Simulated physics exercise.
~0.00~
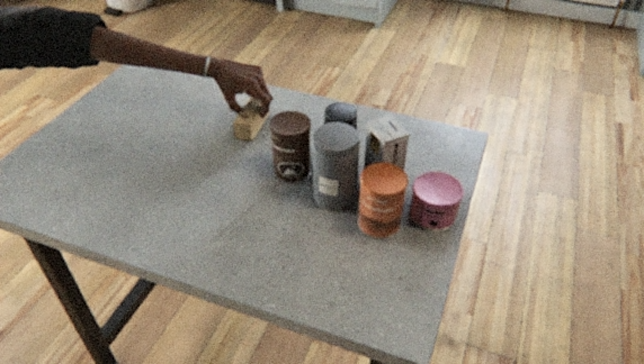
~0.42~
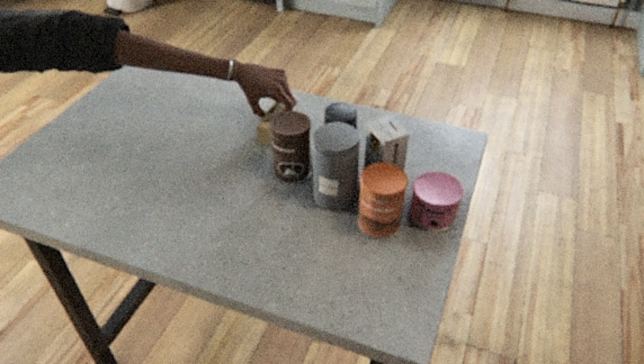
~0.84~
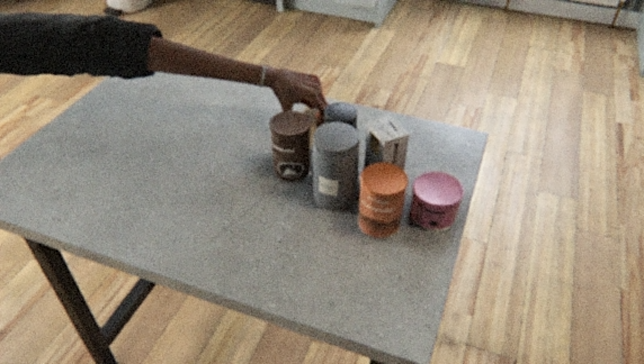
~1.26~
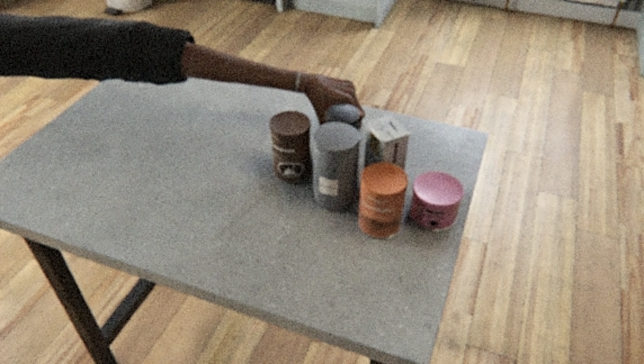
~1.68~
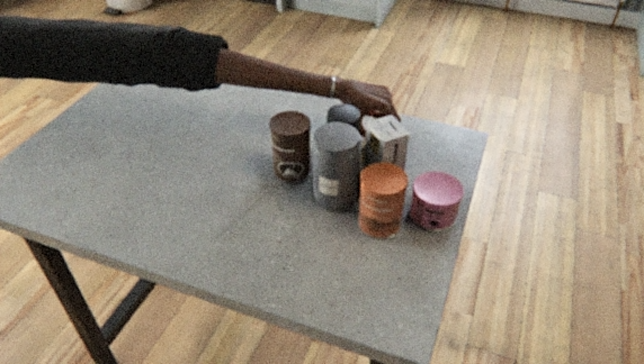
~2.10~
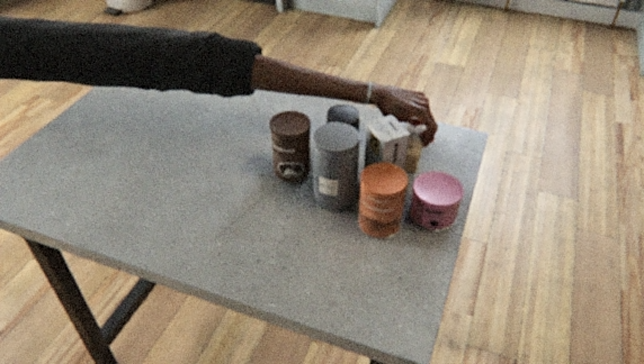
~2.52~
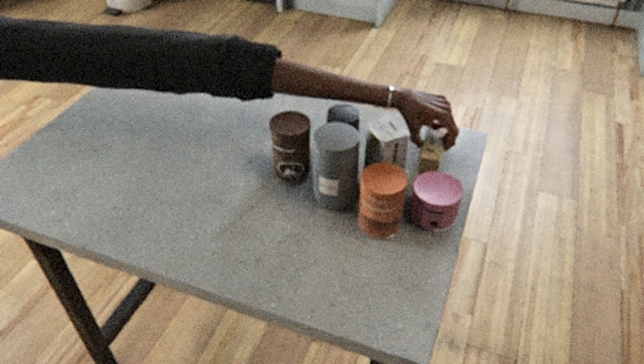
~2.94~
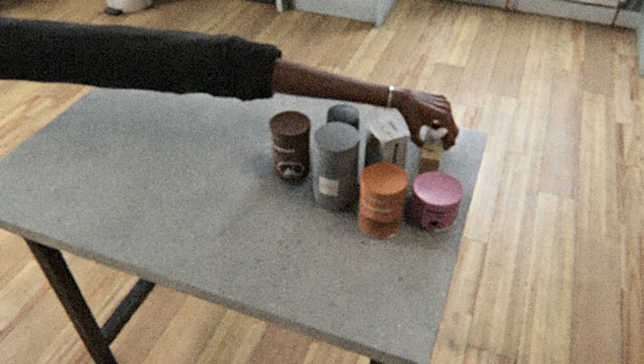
On a grey table above a wooden floor, a brown tin, a black jar, a grey jar, a white carton, an orange tin and a pink tub stand grouped near the right end. A dark-sleeved arm with a bracelet reaches in from the left, its hand holding a small tan block. The hand guides the block rightward behind the brown tin, then on past the black jar and the white carton. It comes out on the carton's right side and stops behind the pink tub. The hand stays on the block, and all six containers stand where they began.
